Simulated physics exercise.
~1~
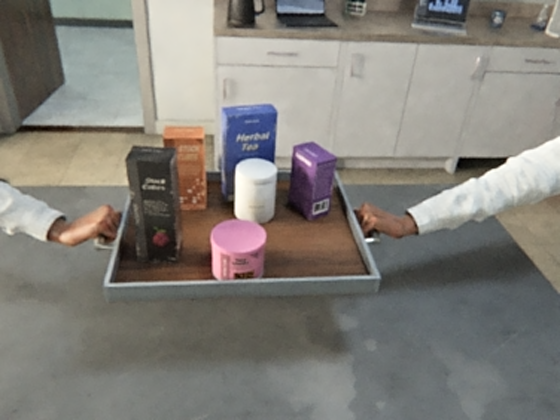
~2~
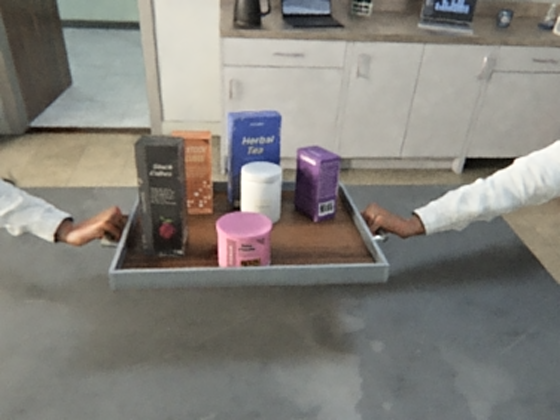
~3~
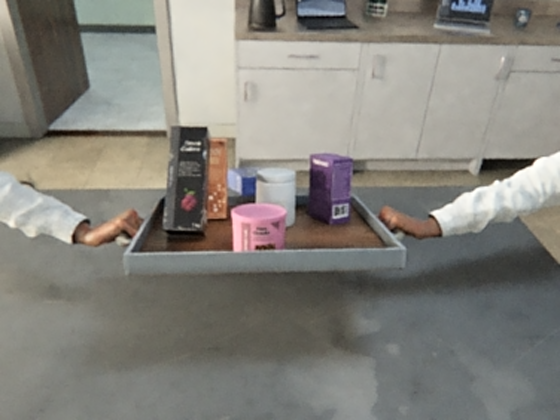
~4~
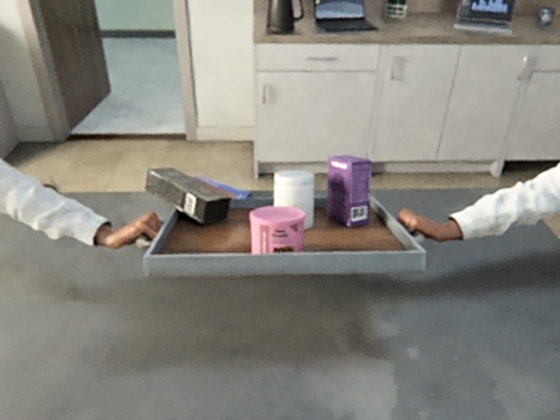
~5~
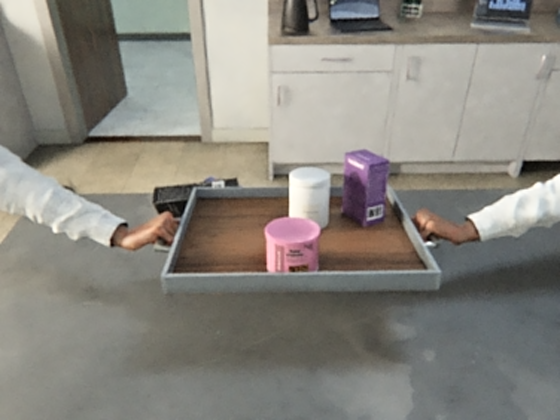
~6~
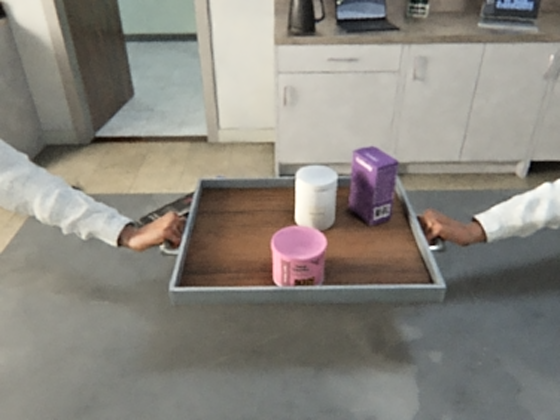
Kitchen counter, two hands tipping a tray's far edge down and levelling it, three boxes toppling off, two tubs and purple box staying.
